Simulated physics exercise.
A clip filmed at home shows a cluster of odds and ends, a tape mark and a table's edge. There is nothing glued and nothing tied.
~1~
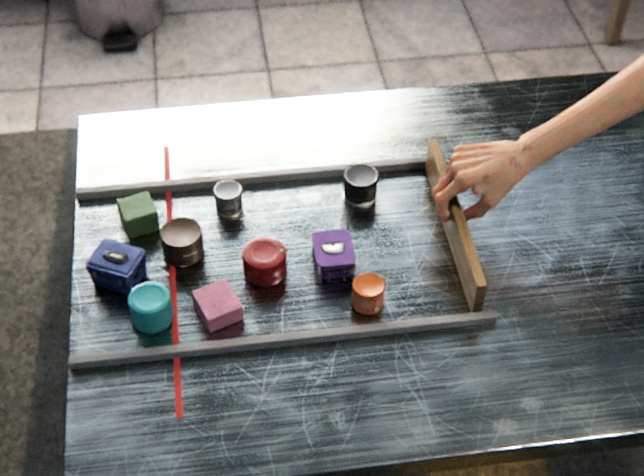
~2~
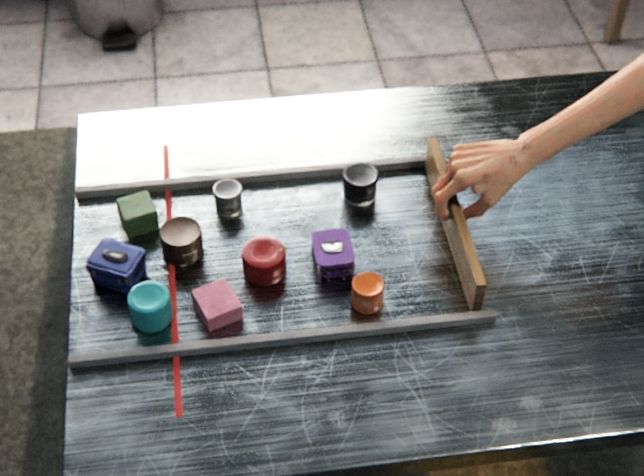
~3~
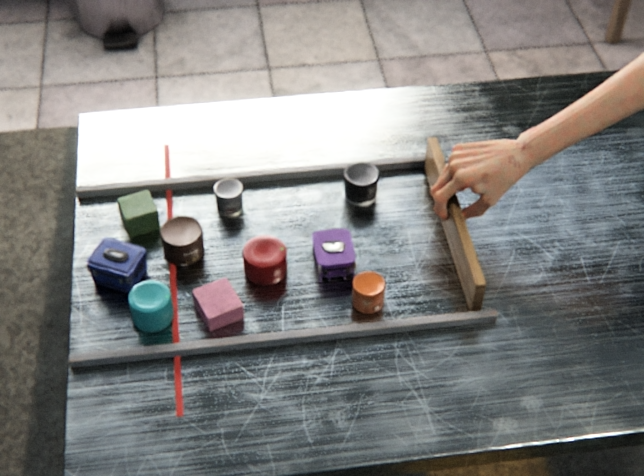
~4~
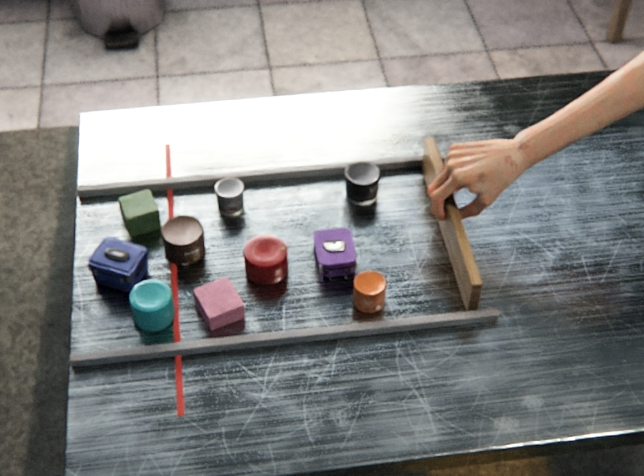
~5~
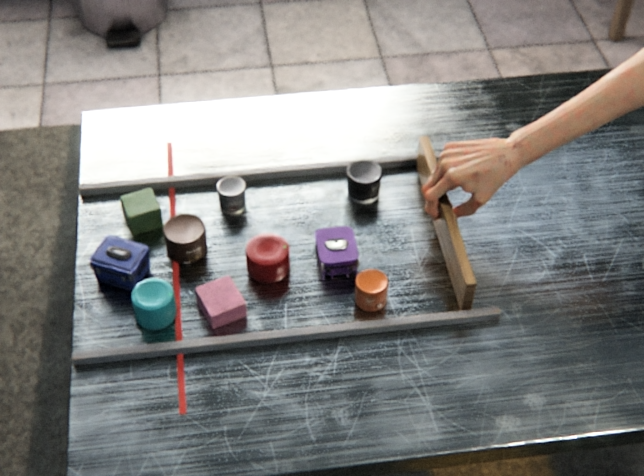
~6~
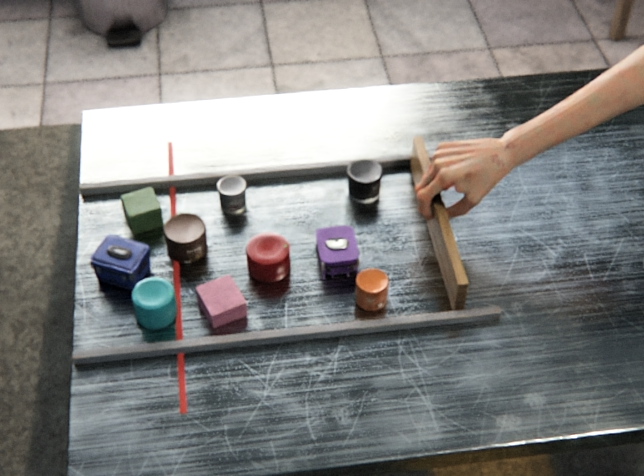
On a dark scratched tabletop, a hand slides a wooden board slightly left between two rails, the small containers and blocks staying put.
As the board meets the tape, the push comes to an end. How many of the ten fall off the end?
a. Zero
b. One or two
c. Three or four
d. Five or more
a, zero.
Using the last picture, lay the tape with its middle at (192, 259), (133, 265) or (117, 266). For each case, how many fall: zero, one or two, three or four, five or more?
Place by place: Not one, then three or four, then more than four.
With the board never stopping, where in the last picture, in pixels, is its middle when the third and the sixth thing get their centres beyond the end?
It sits around (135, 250) and after that around (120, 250).
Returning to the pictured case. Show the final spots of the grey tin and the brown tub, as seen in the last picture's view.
In the last picture the grey tin sits at (122, 200) while the brown tub sits at (153, 237).
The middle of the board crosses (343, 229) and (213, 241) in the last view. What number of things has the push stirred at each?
First position 3; second position 10.
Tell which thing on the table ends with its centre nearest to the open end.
That's the blue case.
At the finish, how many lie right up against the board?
At rest, 4 are in contact.
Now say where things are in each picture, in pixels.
In the first frame, blue case (118, 267); green block (138, 215); turquoise lid (151, 308); board (454, 222); tape (172, 265).
In the second frame, green block (138, 214); purple case (333, 256).
In the third frame, turquoise lid (151, 306); pink block (218, 304).
In the fourth frame, blue case (119, 265); black tin (362, 183).
In the fifth frame, green block (142, 211); red lid (268, 258).
In the sixth frame, blue case (122, 263); green block (142, 211); turquoise lid (155, 303); board (437, 220); tape (176, 261).
Soon after, none off yet; blue case at rest near (122, 263); green block at rest near (142, 211); turquoise lid at rest near (155, 303).
At rest, the number that fall off is zero.
